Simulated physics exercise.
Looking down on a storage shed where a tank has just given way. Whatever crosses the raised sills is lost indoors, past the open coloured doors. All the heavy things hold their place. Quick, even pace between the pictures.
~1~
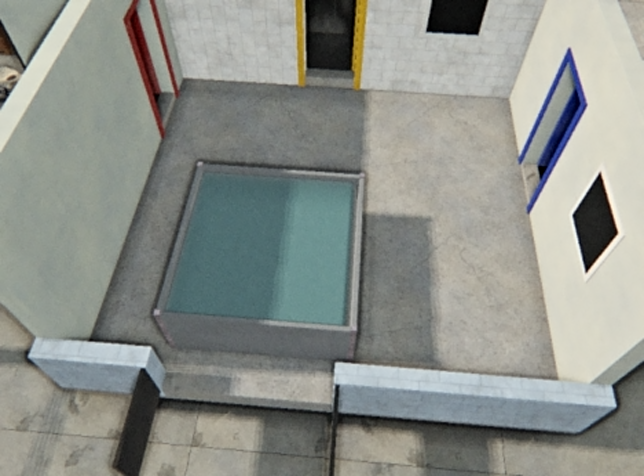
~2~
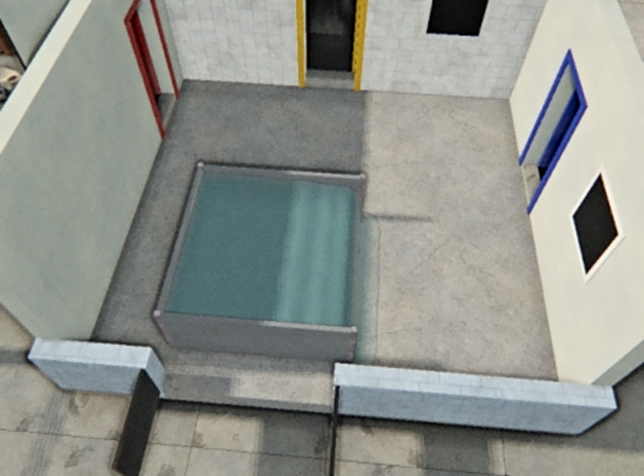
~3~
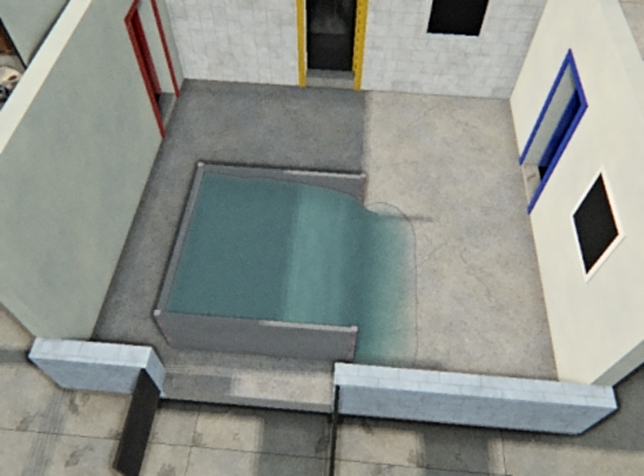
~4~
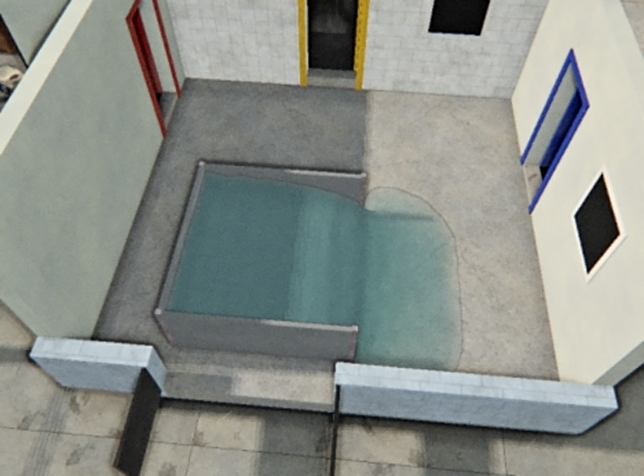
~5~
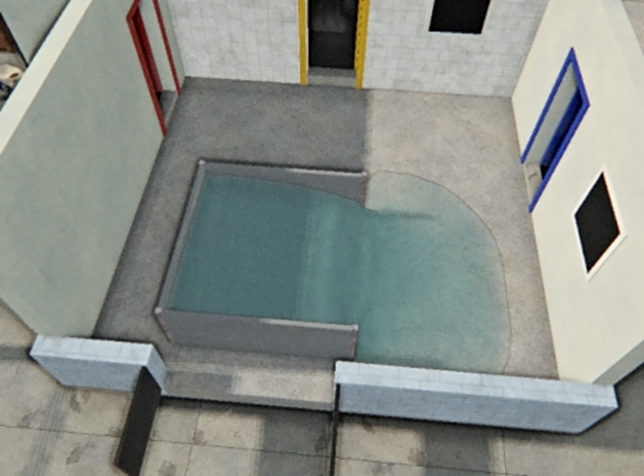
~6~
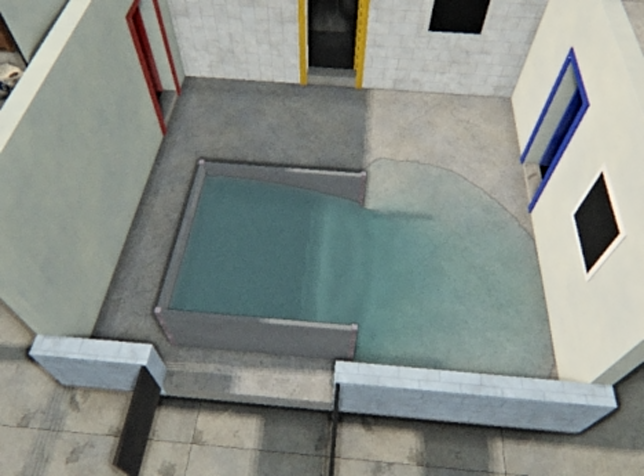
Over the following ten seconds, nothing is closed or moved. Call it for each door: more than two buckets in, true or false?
Red door true, blue door true, yellow door false.
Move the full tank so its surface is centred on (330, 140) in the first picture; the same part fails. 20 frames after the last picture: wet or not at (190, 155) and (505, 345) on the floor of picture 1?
I'd say still dry for the first and swamped for the second.
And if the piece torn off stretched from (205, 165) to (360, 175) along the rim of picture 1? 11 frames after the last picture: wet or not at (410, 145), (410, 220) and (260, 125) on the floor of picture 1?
The first spot is swamped, the second spared, the third swamped.
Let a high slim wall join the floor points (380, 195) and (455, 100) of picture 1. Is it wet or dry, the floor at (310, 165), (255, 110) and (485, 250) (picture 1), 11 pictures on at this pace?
The first is still bare, the second still bare and the third inundated.
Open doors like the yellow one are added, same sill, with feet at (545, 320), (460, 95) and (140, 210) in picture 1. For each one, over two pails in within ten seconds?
As listed: Is over, lets more in, keeps below it.
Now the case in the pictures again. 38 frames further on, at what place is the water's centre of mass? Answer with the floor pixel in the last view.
Estimate: (355, 192).
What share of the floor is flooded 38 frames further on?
The answer is around 90 per cent.
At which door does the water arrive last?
It would be the door marked red.
A moment on, water covers 35 % of the floor; the red door not reached, the blue door under two buckets in, the yellow door not reached.
Next, water covers 40 % of the floor; the red door not reached, the blue door far over two buckets in, the yellow door not reached.
Then, water covers 60 % of the floor; the red door not reached, the blue door far over two buckets in, the yellow door wet at the sill, nothing in.
Later, water covers 90 % of the floor; the red door over two buckets in, the blue door far over two buckets in, the yellow door wet at the sill, nothing in.
In the end, water covers 100 % of the floor; the red door far over two buckets in, the blue door far over two buckets in, the yellow door wet at the sill, nothing in.
